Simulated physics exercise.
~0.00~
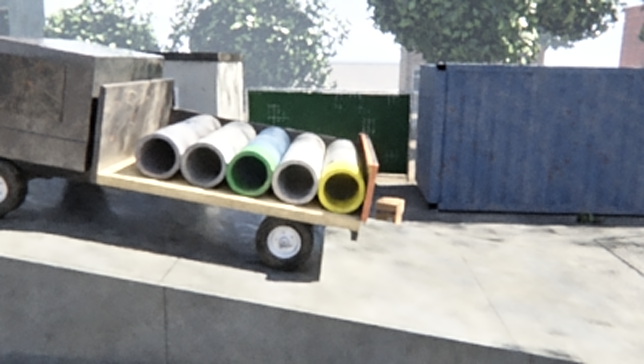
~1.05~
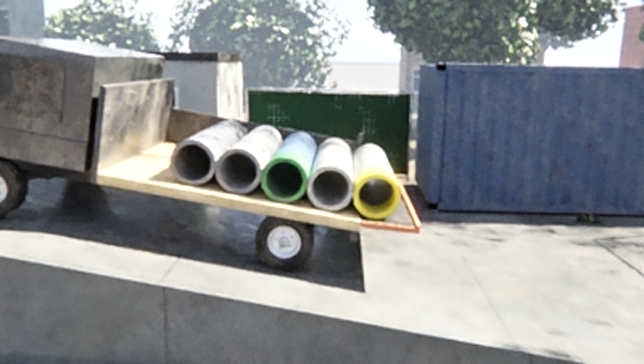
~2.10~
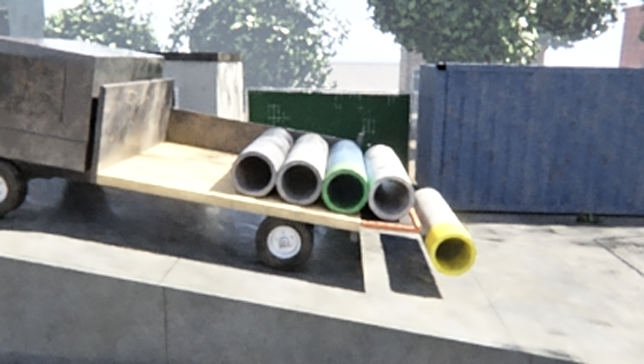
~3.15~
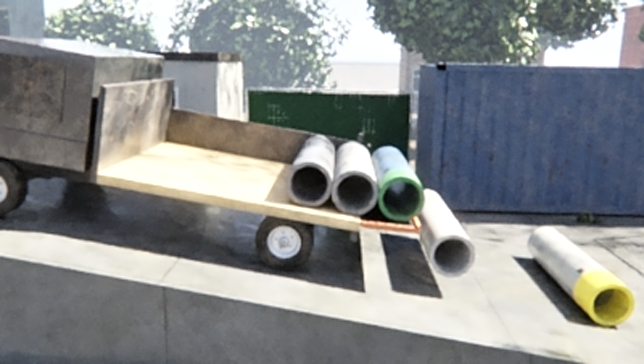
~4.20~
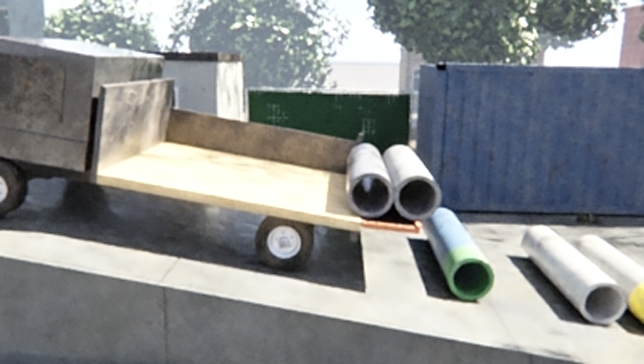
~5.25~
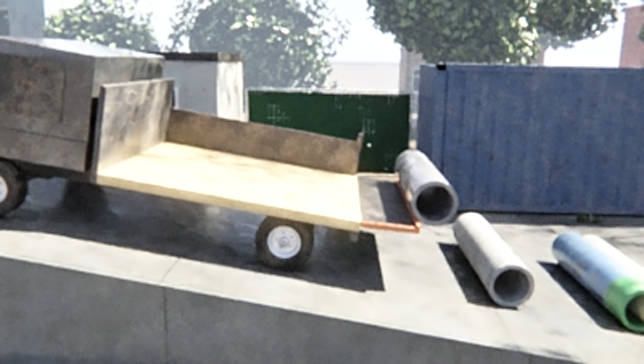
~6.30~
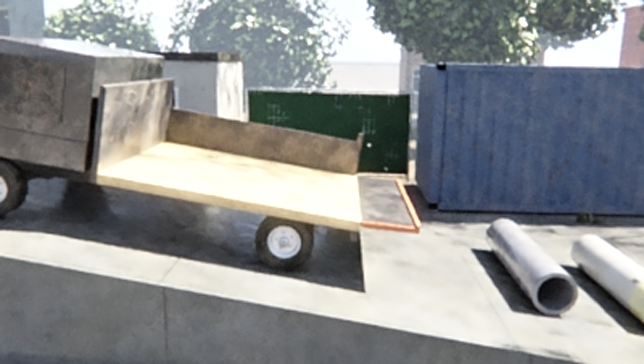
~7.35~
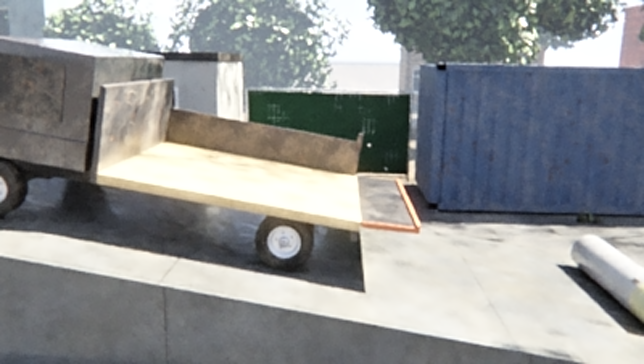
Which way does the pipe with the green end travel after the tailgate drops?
The pipe with the green end rolls to the right, going off the end of the bed and on across the ground.
